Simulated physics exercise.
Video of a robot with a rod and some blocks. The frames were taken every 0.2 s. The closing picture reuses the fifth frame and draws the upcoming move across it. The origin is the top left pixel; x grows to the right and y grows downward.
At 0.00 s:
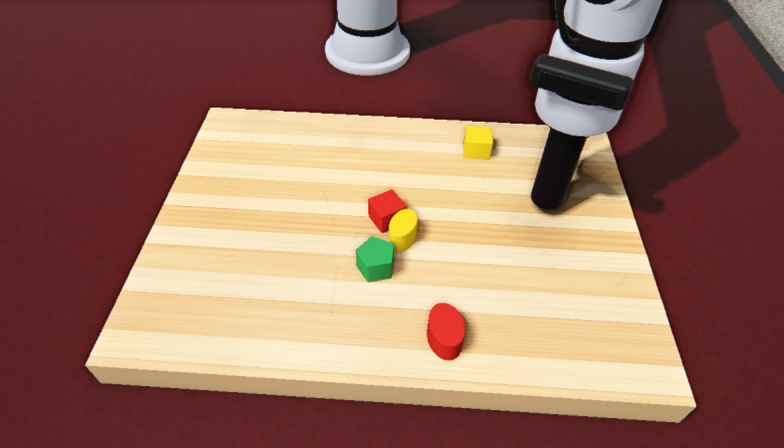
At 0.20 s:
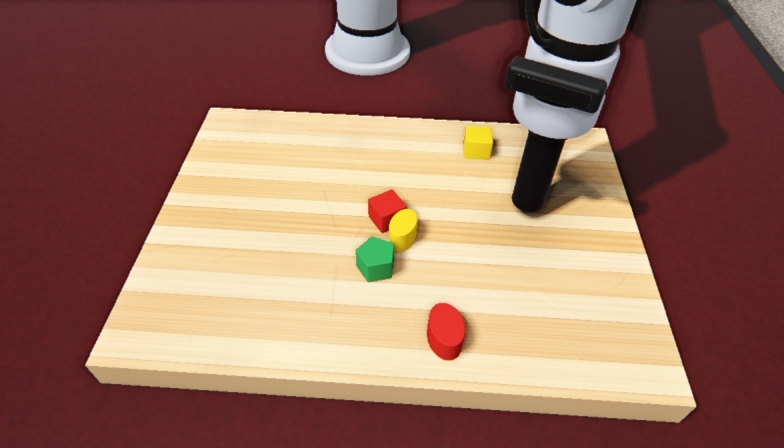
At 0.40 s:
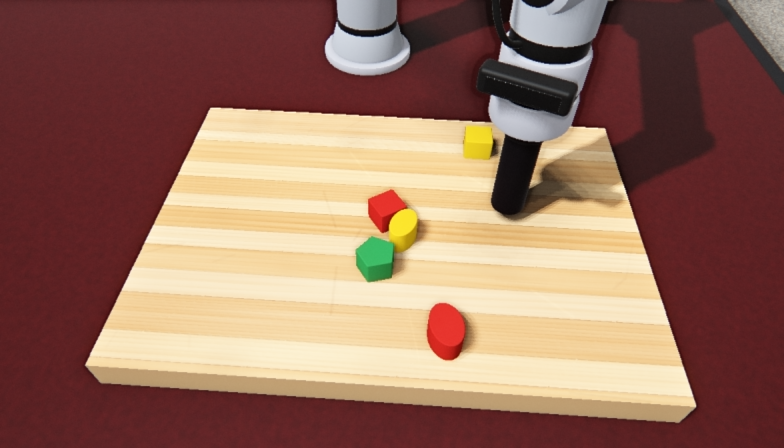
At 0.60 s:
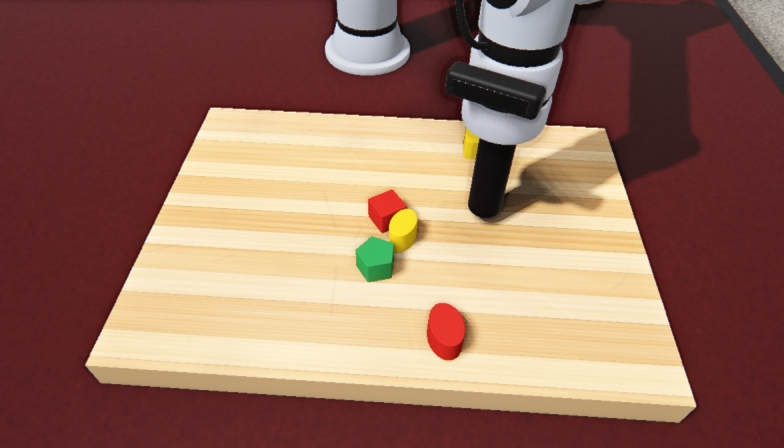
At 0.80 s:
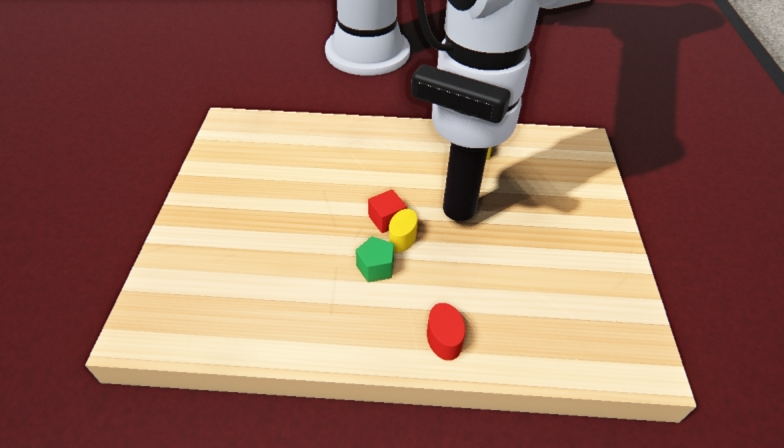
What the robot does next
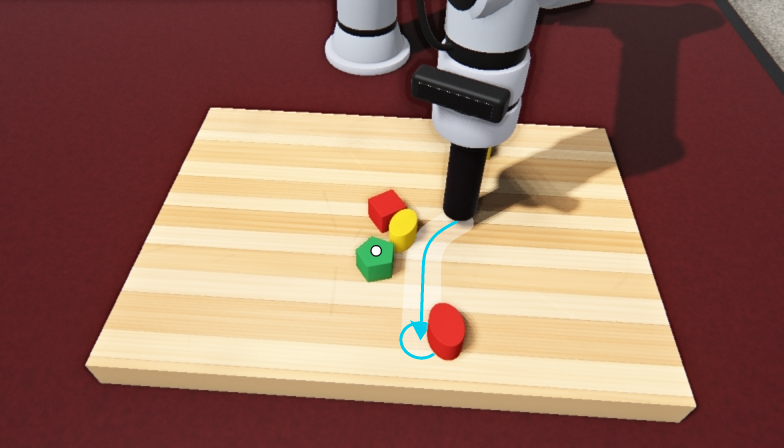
A robot arm moves its black rod left across the board while the blocks stay still.
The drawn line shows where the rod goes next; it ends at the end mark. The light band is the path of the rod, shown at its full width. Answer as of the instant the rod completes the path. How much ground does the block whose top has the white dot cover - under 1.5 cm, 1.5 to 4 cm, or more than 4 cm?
Under 1.5 cm.
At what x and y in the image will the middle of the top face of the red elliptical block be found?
(460, 352)
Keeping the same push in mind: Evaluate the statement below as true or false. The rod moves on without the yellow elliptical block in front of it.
True.
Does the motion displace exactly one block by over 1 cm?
Short answer: Yes.
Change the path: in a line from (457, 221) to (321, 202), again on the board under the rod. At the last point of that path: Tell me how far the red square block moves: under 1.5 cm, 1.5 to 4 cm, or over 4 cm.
Over 4 cm.
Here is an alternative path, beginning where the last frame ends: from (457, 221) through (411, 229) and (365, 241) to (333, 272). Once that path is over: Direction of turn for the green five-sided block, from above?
It spins against the clock.
The line goes from (457, 221) over (427, 249) and (422, 291) to (421, 340); the dot is on the green five-sided block.
What follows on the original path. One third of the way, rod at (427, 239); yellow elliptical block at (399, 223).
Two thirds of the way, rod at (423, 282); yellow elliptical block at (399, 223).
At the end, rod at (422, 330); green five-sided block unmoved; yellow elliptical block at (399, 223); red elliptical block at (460, 352), turned 35° anticlockwise.
